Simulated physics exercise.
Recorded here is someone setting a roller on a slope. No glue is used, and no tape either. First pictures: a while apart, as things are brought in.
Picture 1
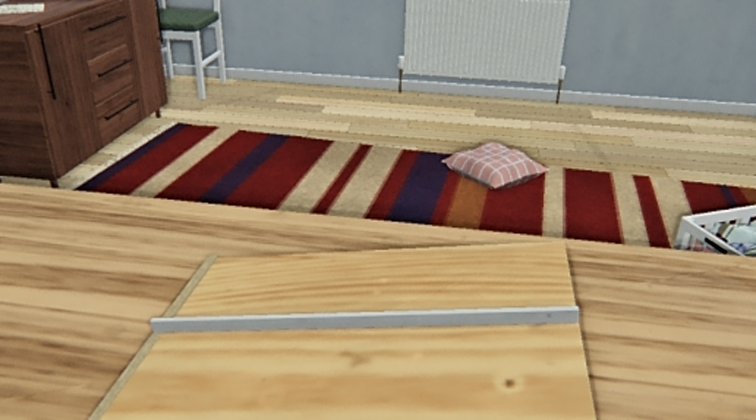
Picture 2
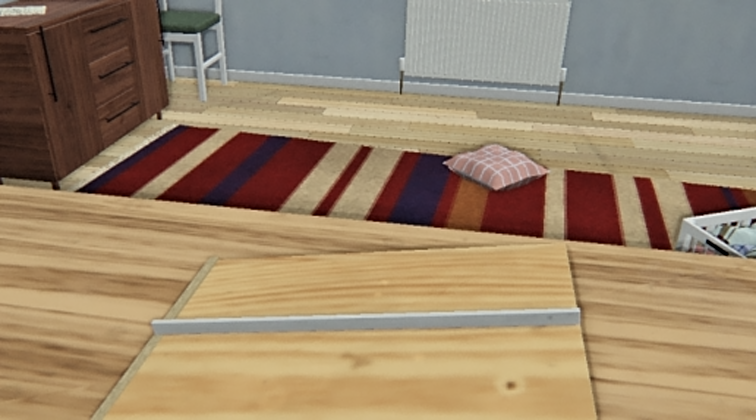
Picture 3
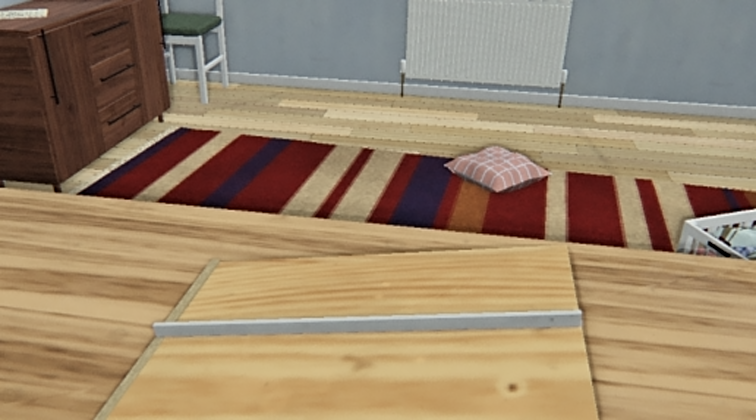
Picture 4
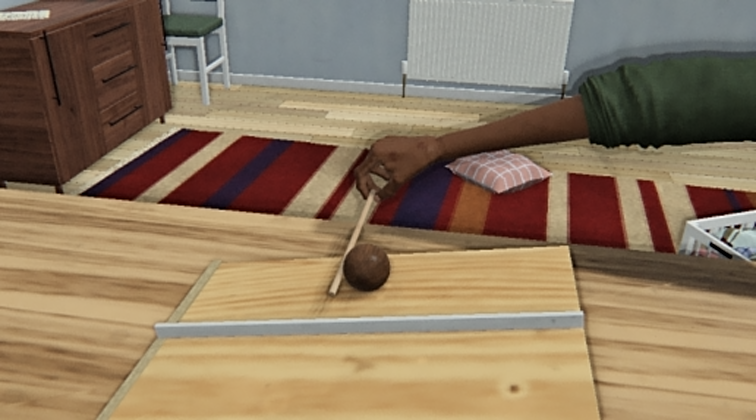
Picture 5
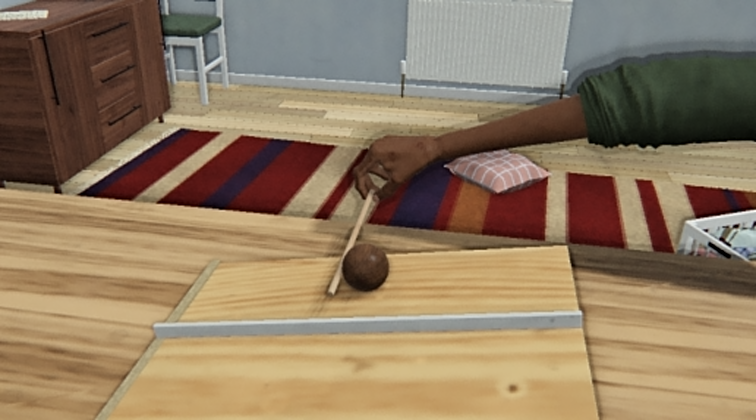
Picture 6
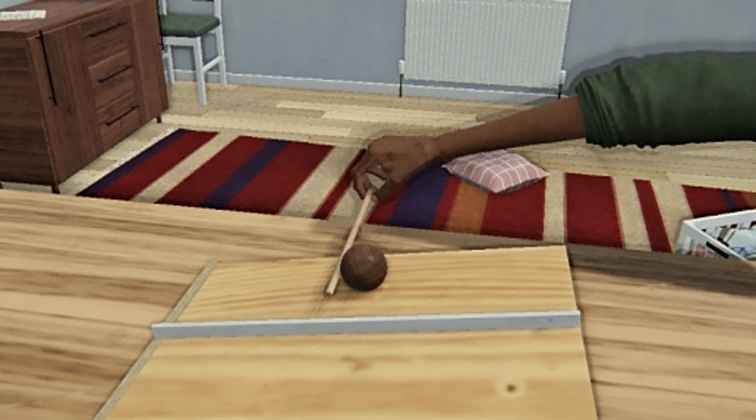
On a wooden tabletop in a room with a striped rug, a hand appears holding a stick against a brown ball.
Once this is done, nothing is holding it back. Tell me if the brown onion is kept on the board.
No, it goes off.
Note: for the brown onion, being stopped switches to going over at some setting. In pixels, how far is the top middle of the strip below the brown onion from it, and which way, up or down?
Roughly 8 pixels, upward.
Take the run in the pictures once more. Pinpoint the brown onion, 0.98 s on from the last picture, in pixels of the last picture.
It should be close to (94, 276).
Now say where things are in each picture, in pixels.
Board (351, 324), in the first picture.
Board (352, 326), in the second picture.
Board (354, 328), in the third picture.
Held back by the stick; brown onion (367, 268); board (355, 329), in the fourth picture.
Held back by the stick; brown onion (366, 268); board (354, 329), in the fifth picture.
Held back by the stick; brown onion (364, 268); board (353, 329), in the sixth picture.
Then, 0.54 s later than the last frame, brown onion rolling on the board near (267, 273).
Then, 0.98 s later than the last frame, brown onion off the board near (94, 275).
Then, 1.34 s later than the last frame, brown onion off the board.
When it is over, the brown onion runs past the strip.
